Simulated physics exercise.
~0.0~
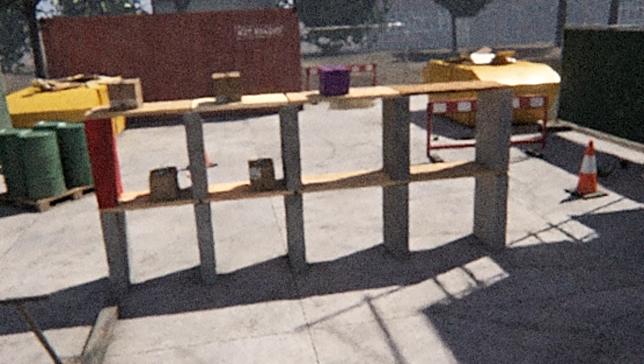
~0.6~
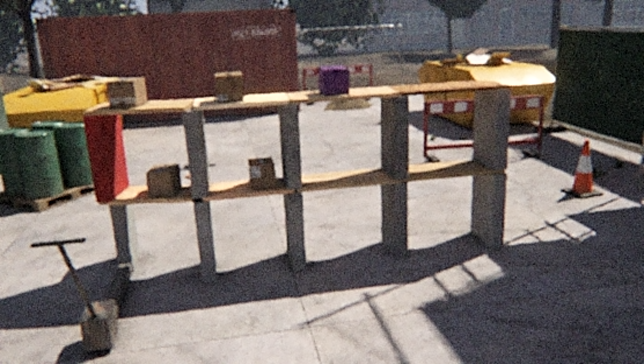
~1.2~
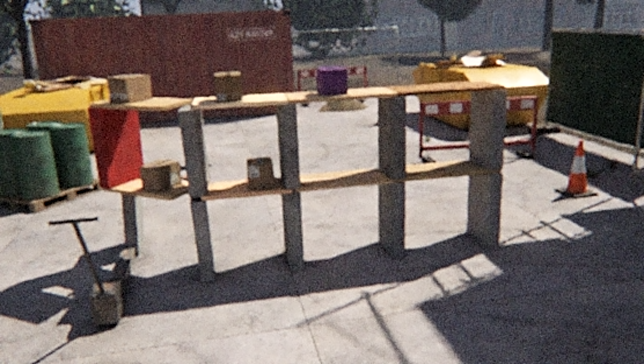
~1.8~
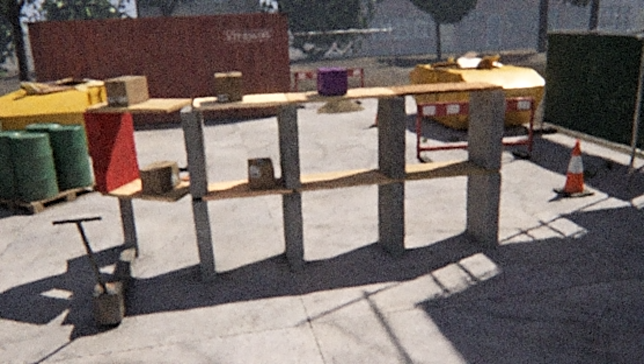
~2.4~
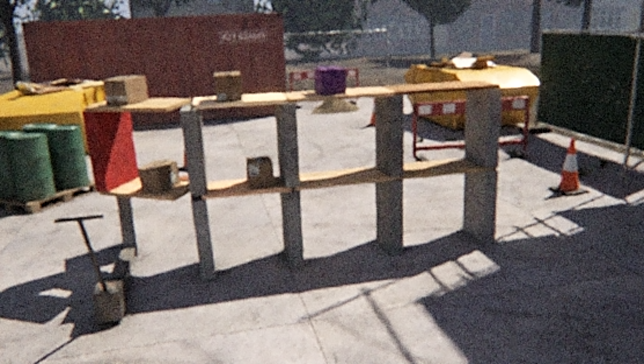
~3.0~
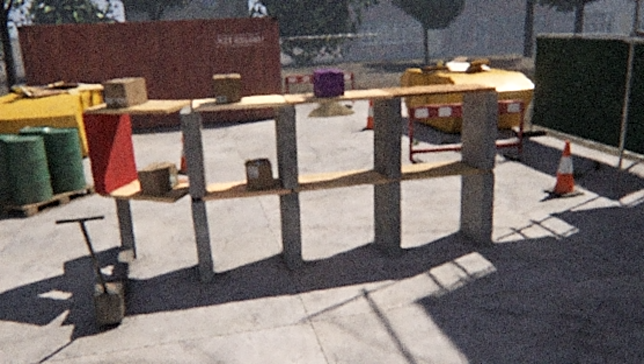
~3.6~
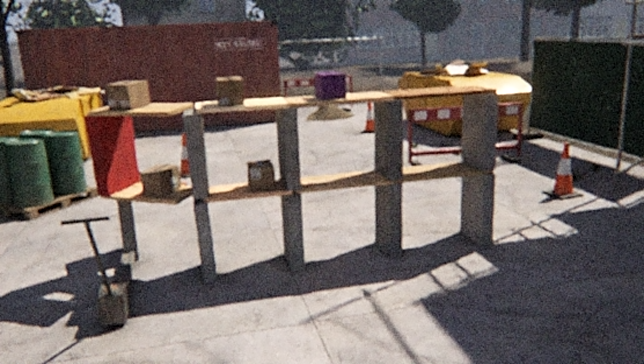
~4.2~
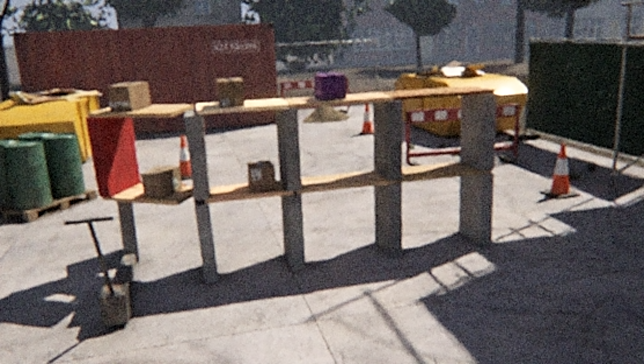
Building site, a small jack sliding in and nudging the red upright at the left of a two-tier block-and-board shelf, which stays standing.
